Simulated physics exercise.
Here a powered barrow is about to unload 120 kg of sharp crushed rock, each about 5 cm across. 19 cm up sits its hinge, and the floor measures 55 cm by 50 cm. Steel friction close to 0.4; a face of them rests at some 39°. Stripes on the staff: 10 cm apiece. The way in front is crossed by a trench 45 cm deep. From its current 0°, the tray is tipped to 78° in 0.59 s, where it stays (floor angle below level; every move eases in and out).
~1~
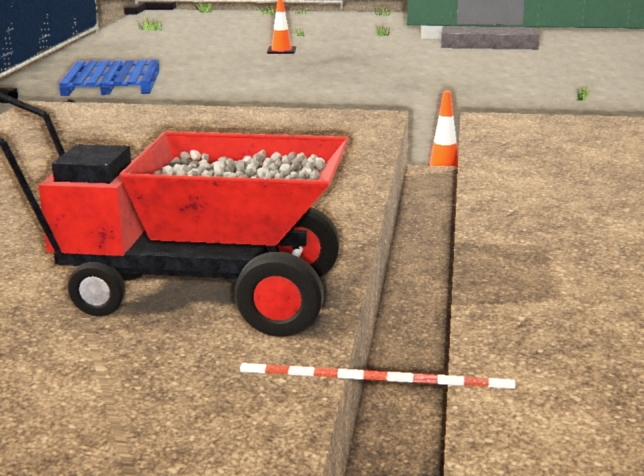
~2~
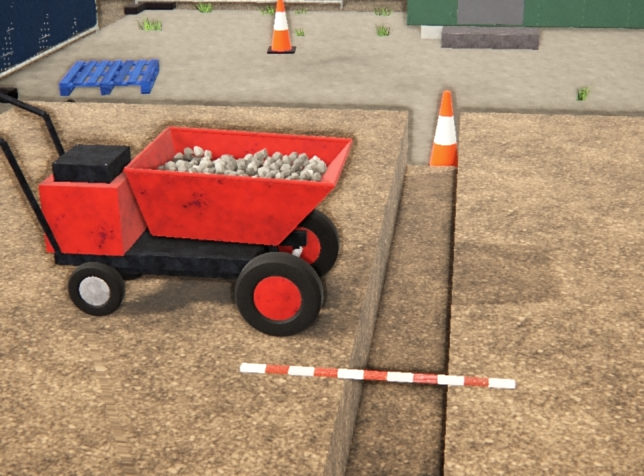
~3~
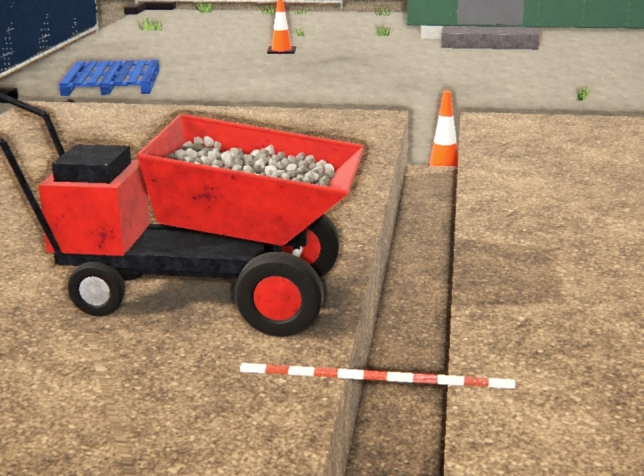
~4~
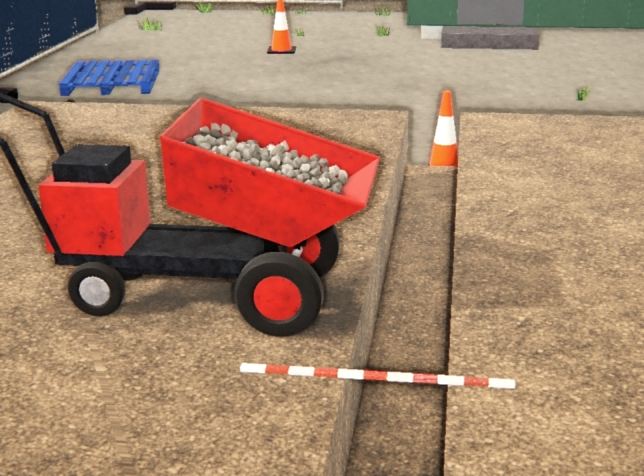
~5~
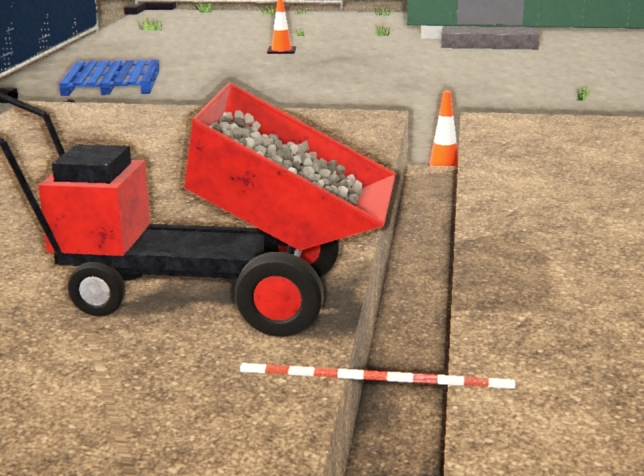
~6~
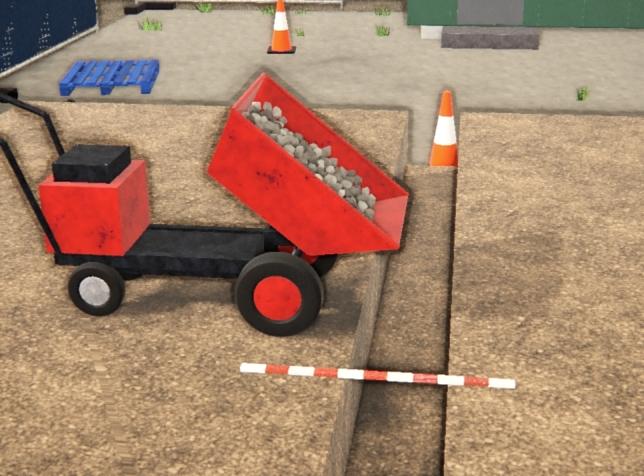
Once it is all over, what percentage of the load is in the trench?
Roughly 52 percent of the load is in the trench.
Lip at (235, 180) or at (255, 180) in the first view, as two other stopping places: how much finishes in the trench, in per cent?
First spot about 70, second spot about 100 per cent.
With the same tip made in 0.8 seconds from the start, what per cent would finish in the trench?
Roughly 65 per cent.
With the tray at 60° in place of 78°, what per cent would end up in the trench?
Some 20 in a hundred, I'd say.
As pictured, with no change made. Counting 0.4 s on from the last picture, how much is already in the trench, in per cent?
About 15%.
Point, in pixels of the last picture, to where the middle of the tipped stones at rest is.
Their centre sits close to (444, 367).
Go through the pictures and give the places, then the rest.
Lip at (329, 183), floor tilted 0°, highest stones at (246, 166), in the first picture.
The tray is at 2°, its lip at (334, 186); the top of the load is at (217, 166), in the second picture.
Lip at (347, 193), floor tilted 8°, highest stones at (198, 150), in the third picture.
The tray is at 17°, its lip at (365, 206); the top of the load is at (210, 137), in the fourth picture.
The tray is at 28°, its lip at (383, 225); the top of the load is at (230, 124), in the fifth picture.
Lip at (398, 248), floor tilted 40°, highest stones at (256, 114), in the sixth picture.
Then, 0.1 s after the last picture the floor is at 65°, 100 % in the tray; the foremost stones are at (399, 257).
Then, 0.4 s after the last picture the floor is at 78°, 67 % in the tray, 15 % in the trench, 18 % past the trench; the foremost stones are at (488, 311).
Then, 0.7 s after the last picture the floor is at 78°, 10 % in the tray, 41 % in the trench, 49 % past the trench; the foremost stones are past the picture's edge.
Then, 2.7 s after the last picture the floor is at 78°, 0 % in the tray, 52 % in the trench, 48 % past the trench; the foremost stones are past the picture's edge.
